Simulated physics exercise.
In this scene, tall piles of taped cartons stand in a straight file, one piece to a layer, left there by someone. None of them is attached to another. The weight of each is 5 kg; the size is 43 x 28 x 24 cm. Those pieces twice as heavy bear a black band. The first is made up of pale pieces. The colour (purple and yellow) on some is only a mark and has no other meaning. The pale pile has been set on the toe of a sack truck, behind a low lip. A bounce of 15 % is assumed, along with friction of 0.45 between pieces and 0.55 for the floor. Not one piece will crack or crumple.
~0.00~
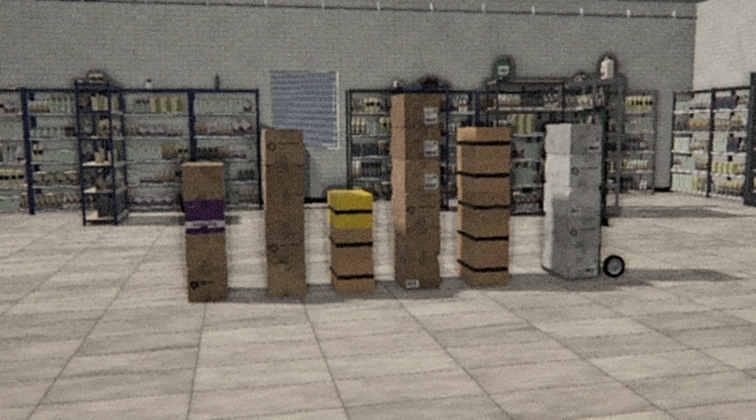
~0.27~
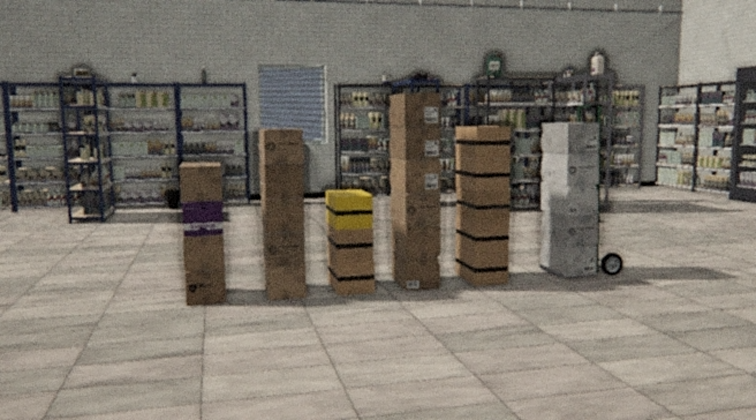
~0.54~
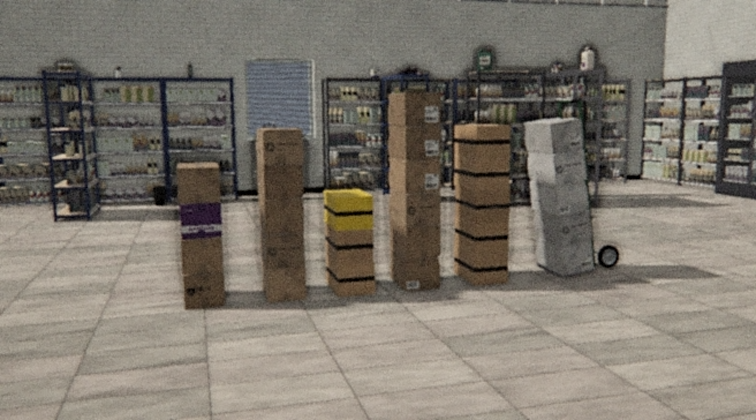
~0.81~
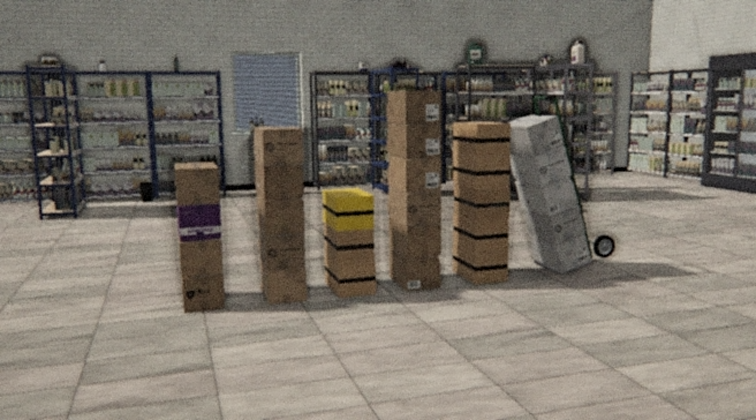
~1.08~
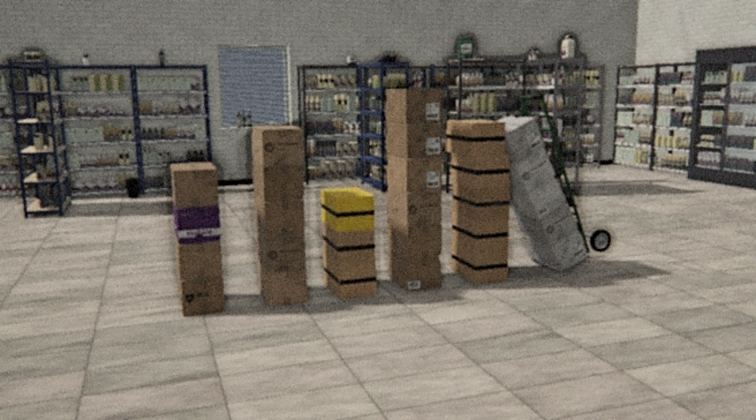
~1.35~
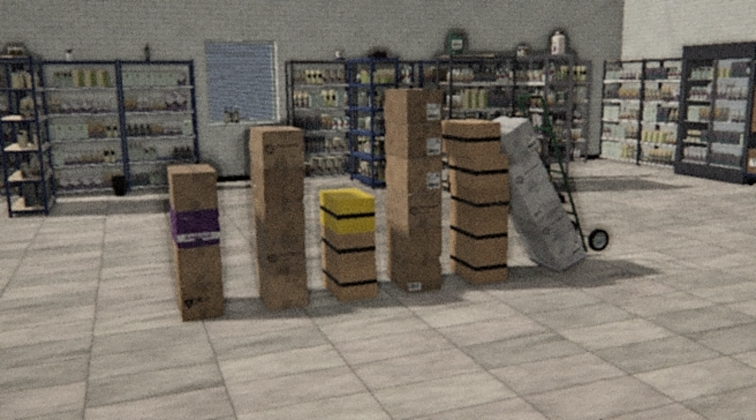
Pale carton stack tilting left with its hand truck, then leaning farther off the frame beside a row of upright brown stacks.
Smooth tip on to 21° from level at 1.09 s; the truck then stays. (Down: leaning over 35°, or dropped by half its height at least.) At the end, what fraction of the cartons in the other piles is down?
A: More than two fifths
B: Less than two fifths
The answer is B.
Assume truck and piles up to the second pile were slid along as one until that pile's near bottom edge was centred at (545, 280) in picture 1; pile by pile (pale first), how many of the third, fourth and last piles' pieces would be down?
Pile by pile, you'd see third at 0, fourth at 0 and last at 0 down.
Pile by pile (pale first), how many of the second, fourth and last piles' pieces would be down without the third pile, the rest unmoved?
Pile by pile: Second 0, fourth 0, last 0.
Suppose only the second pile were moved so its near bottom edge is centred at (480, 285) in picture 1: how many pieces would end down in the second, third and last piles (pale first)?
Pile tally - second: 0, third: 0, last: 0.
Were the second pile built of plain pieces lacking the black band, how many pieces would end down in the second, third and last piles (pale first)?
In that case the second pile has 5 down, the third 6, the last 4.
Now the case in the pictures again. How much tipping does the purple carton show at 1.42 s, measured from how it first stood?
Some 0°.
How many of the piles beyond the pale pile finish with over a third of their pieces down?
That comes to 0.
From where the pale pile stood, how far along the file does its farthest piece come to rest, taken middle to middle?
Distance along: Near 50 cm.
Around 1.42 s, 0 of the pale pile down; none of the 23 other cartons down, 1 disturbed.
Finally (2.1 s), 0 of the pale pile down; none of the 23 other cartons down, 1 disturbed; yellow carton unmoved; purple carton unmoved. That is 0 per cent. Seen by the last camera, middles, yellow carton near (347, 210), purple carton near (194, 223).
